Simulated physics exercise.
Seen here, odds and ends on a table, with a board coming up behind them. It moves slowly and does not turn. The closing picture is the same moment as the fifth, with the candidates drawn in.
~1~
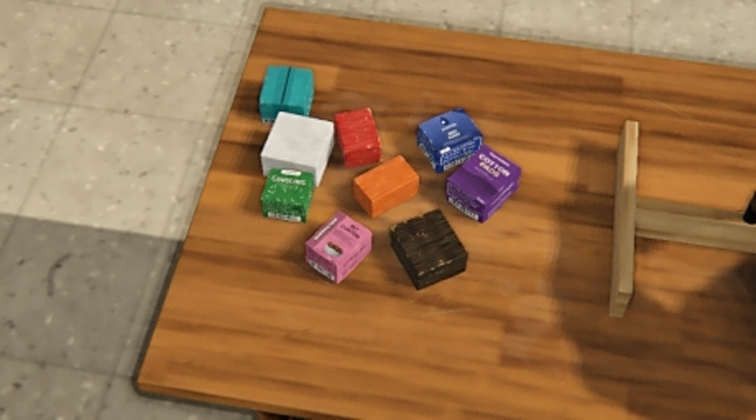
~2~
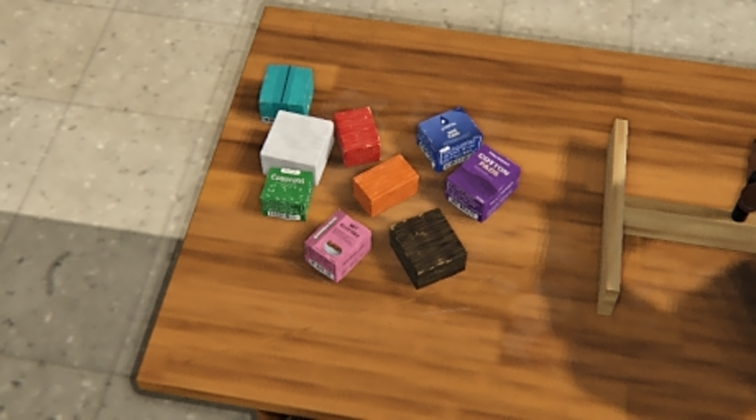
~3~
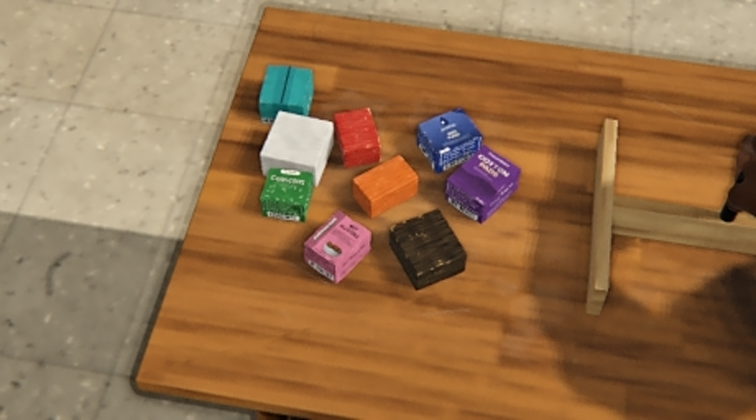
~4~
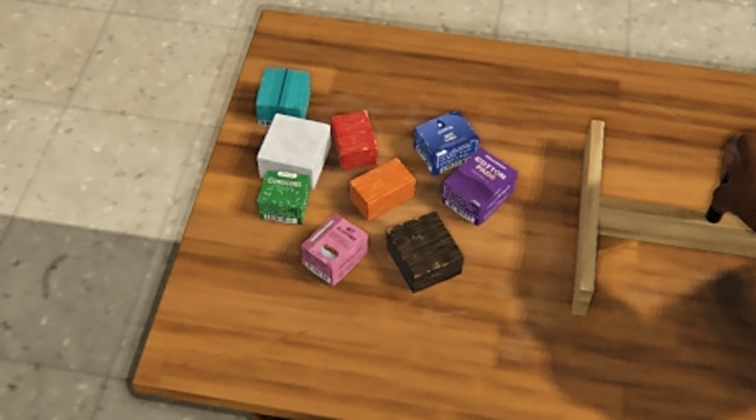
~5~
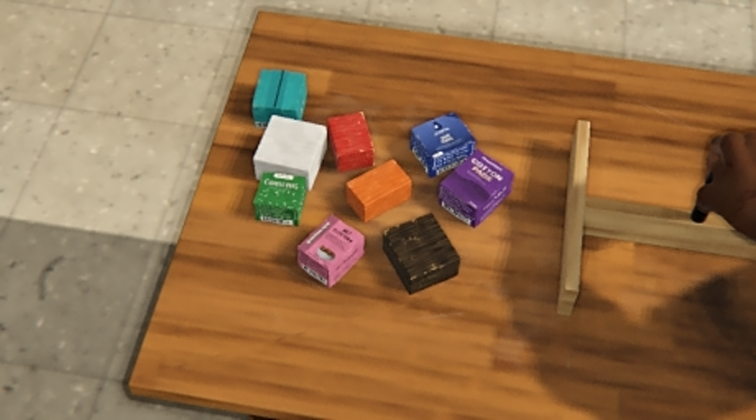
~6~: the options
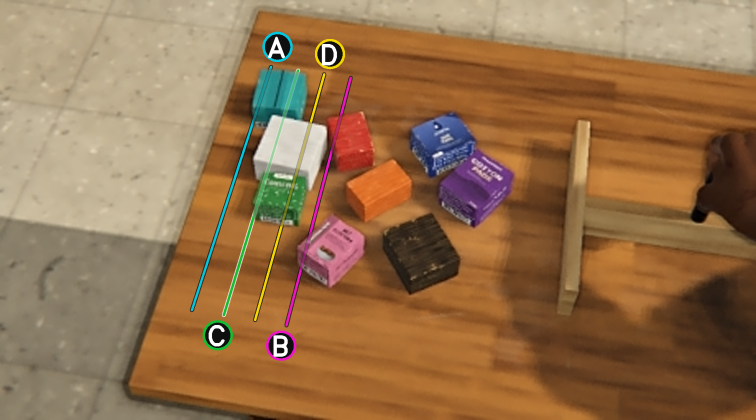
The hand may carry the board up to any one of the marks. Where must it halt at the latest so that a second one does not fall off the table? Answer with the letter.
Stop at B.
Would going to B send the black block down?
No.
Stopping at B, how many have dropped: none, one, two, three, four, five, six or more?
In all, none.
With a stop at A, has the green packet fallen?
Yes.
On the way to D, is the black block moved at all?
Yes.
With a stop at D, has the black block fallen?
No.
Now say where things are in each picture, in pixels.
In the first frame, pink packet (339, 247); blue packet (450, 140); board (629, 201).
In the second frame, board (618, 199); purple box (483, 183).
In the third frame, board (606, 199); red block (357, 138).
In the fourth frame, board (592, 200); black block (424, 251).
In the fifth frame, board (578, 200); pink packet (331, 251); blue packet (443, 144); green packet (280, 199).
On the copy, A at (235, 178); B at (321, 191); C at (264, 182); D at (293, 186).
On B. First, board (486, 187); purple box (448, 194); turquoise box (280, 101).
Then, board (395, 173); white block (280, 151); pink packet (288, 261).
Finally, board (326, 163); white block (215, 145); green packet (211, 189); none fallen.
By contrast, A drops six; C drops five; D drops two.
